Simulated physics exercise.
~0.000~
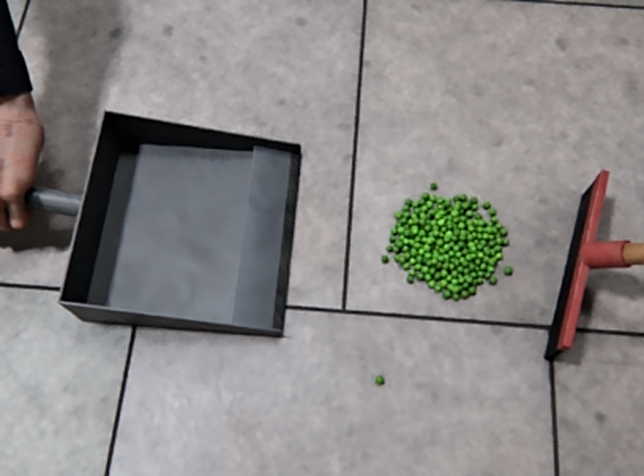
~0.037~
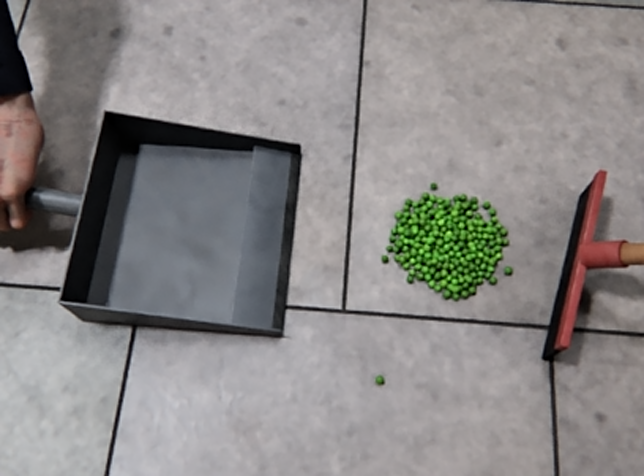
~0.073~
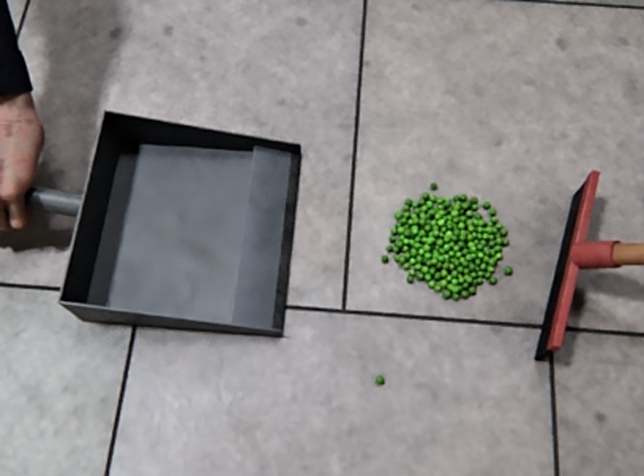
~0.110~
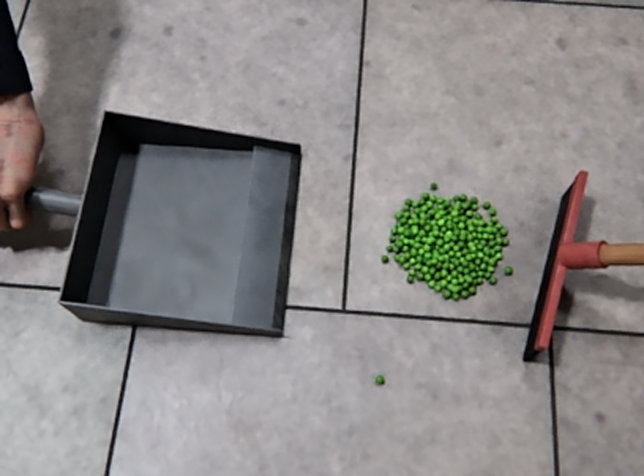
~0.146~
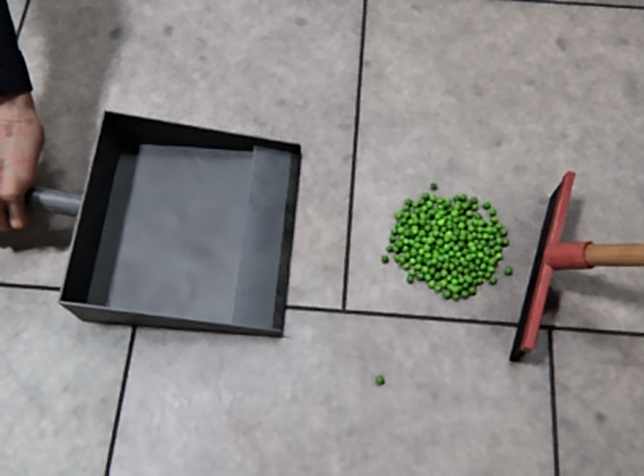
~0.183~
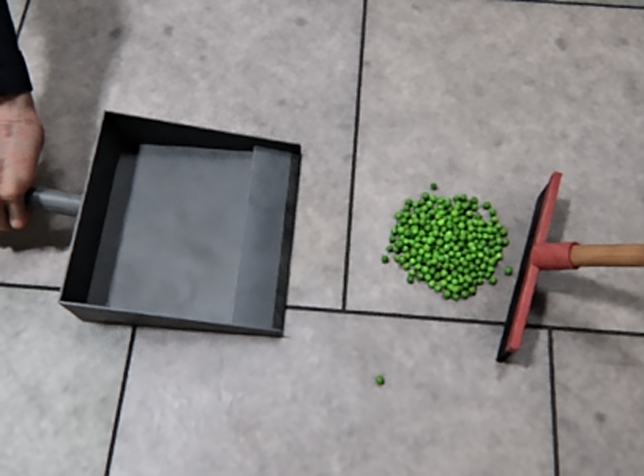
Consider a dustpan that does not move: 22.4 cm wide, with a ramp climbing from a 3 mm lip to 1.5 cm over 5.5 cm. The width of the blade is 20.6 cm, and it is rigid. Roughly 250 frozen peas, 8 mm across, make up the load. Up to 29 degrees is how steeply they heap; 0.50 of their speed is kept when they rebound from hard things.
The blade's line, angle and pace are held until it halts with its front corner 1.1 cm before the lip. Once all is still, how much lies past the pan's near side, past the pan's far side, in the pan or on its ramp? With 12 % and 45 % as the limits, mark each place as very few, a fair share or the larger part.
My call: Near side: Very few; far side: Very few; pan: Very few.
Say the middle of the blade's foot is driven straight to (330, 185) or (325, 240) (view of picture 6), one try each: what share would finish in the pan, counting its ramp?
Some 25 and 15 per cent.
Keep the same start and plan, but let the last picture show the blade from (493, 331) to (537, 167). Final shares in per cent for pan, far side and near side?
Pan: 20, far side: 20, near side: 0.
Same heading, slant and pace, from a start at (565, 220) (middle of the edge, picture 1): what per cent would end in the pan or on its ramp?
I'd put it at around 15 per cent.
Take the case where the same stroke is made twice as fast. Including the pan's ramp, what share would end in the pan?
Share: Near 20 %.
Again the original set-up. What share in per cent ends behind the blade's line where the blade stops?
I'd say close to 20 per cent.
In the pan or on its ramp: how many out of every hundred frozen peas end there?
Around 5 percent.
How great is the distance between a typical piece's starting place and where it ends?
Around 14 centimetres.
After 0.46 s, middle of the blade 15 cm from the lip; 0 % over the lip, far side 0 %, near side 0 %.
After 0.65 s, middle of the blade 8 cm from the lip; 0 % over the lip, far side 5 %, near side 0 %.
After 0.95 s, middle of the blade 4 cm from the lip; 5 % over the lip, far side 5 %, near side 0 %.
At rest (1.3 s), near side 0 %, far side 5 %, pan 5 %, in front of the lip or behind the blade 85 %.
